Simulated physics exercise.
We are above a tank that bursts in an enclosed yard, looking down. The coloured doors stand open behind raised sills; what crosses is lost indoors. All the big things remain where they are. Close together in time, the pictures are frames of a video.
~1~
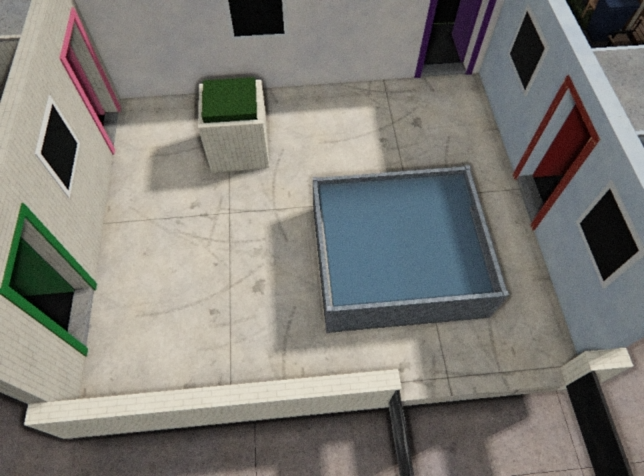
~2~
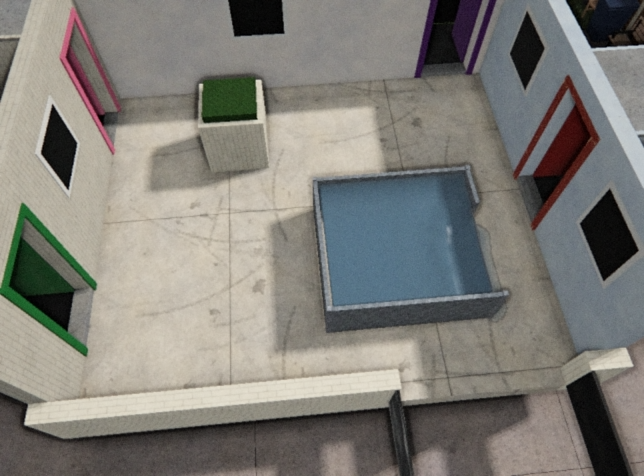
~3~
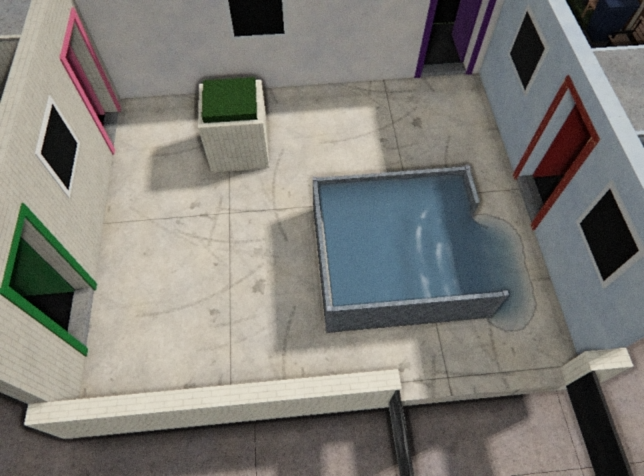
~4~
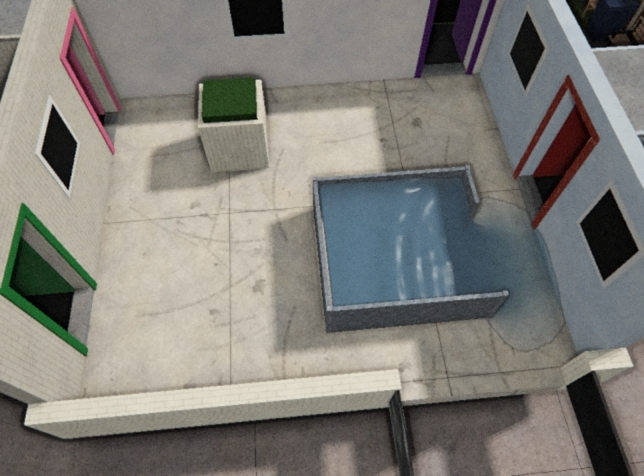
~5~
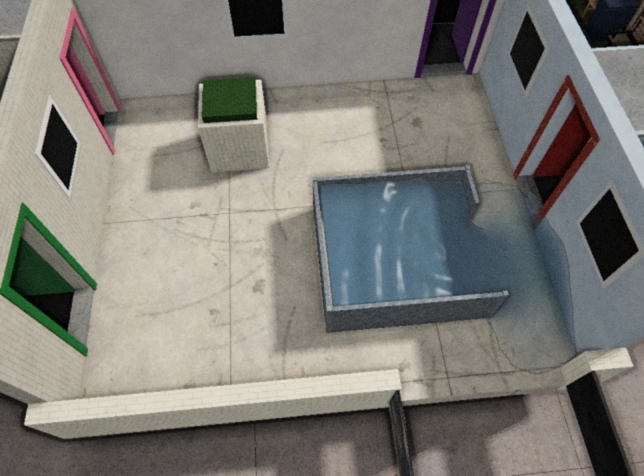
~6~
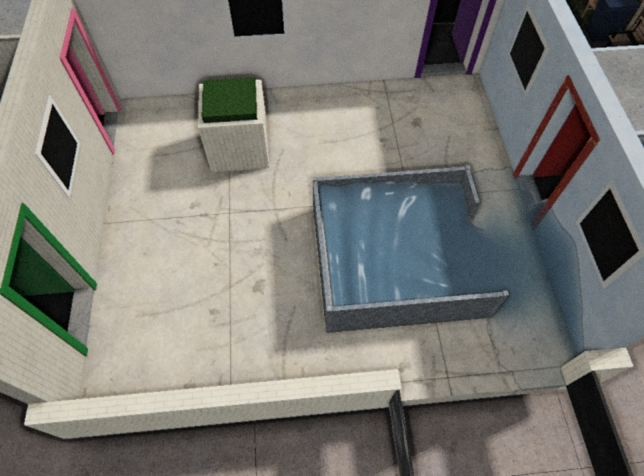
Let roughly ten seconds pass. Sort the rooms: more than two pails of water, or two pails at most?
Pink door - more than two pails; red door - more than two pails; green door - two pails at most; purple door - more than two pails.
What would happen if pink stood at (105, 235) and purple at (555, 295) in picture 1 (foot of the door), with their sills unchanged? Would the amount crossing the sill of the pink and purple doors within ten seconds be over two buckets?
Well, the pink door misses the threshold, but the purple door beats the threshold.
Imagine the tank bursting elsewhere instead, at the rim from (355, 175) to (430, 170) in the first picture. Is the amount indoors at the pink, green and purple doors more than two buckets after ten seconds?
First pink ends above the line, second green ends below the line, third purple ends above the line.
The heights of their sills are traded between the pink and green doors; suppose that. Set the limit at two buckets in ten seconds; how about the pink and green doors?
Looking at pink first, it remains below the limit, but green remains below the limit.
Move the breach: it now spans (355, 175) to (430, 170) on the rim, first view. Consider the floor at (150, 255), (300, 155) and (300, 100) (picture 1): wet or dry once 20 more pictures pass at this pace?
In turn: Untouched, then inundated, then inundated.
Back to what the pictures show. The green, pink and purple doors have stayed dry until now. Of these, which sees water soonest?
That would be the one in purple.
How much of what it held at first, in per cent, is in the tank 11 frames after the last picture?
Close to 48 %.
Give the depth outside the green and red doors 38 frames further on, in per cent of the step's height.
Approx. 20 % followed by 80 %.
A moment on, water covers 15 % of the floor; the pink door not reached, the red door over two buckets in, the green door not reached, the purple door not reached.
Next, water covers 30 % of the floor; the pink door not reached, the red door over two buckets in, the green door not reached, the purple door under two buckets in.
Then, water covers 40 % of the floor; the pink door not reached, the red door far over two buckets in, the green door not reached, the purple door far over two buckets in.
Later, water covers 60 % of the floor; the pink door over two buckets in, the red door far over two buckets in, the green door wet at the sill, nothing in, the purple door far over two buckets in.
In the end, water covers 85 % of the floor; the pink door far over two buckets in, the red door far over two buckets in, the green door wet at the sill, nothing in, the purple door far over two buckets in.
